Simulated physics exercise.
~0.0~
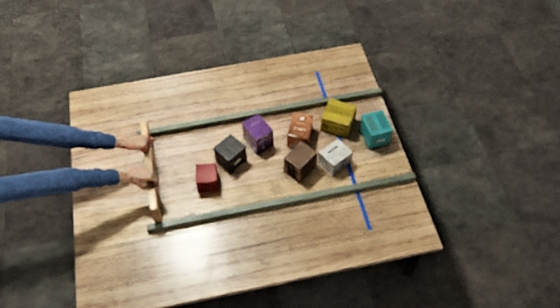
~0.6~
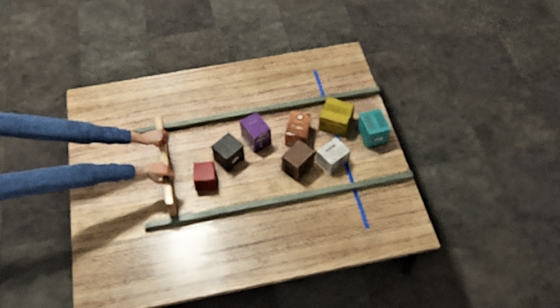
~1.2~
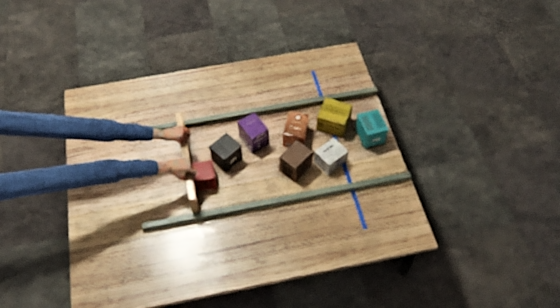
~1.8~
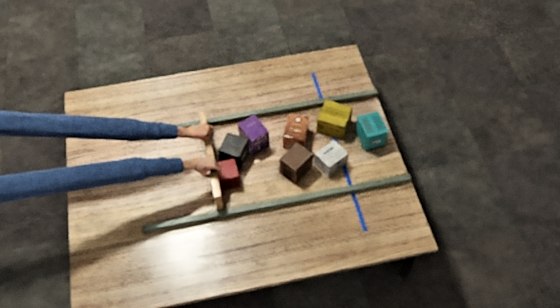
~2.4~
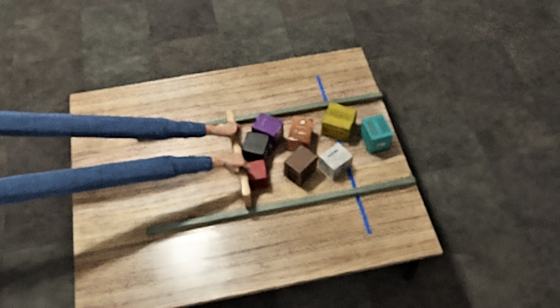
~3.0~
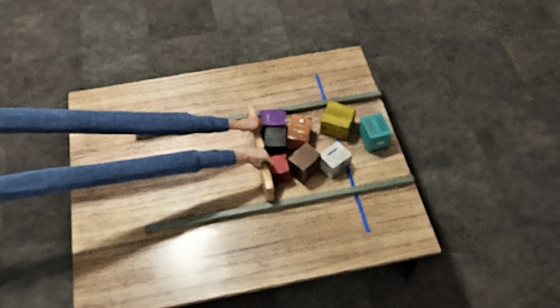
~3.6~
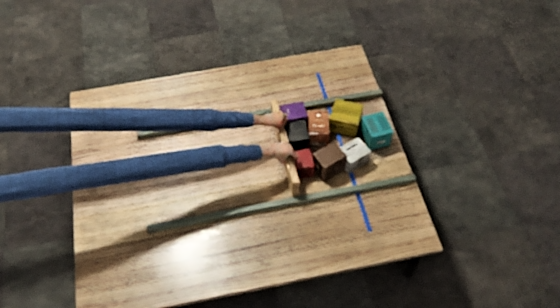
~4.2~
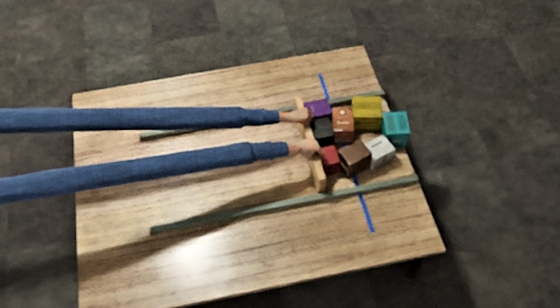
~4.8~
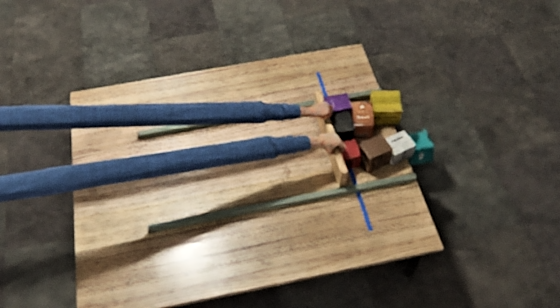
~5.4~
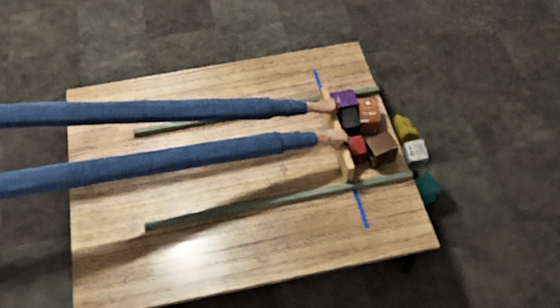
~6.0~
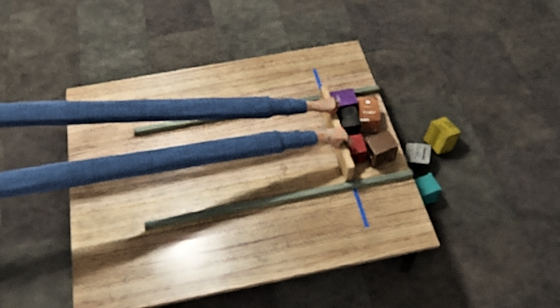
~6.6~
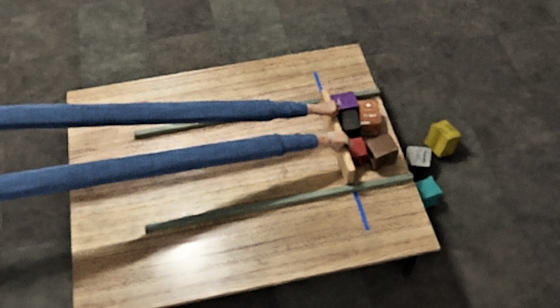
A wooden plank pushed by two hands slid right across the tabletop, gathering the scattered colored boxes into a tight cluster and stopping near the blue tape, by which point the yellow, white and turquoise ones had tumbled off the right edge, leaving five behind.
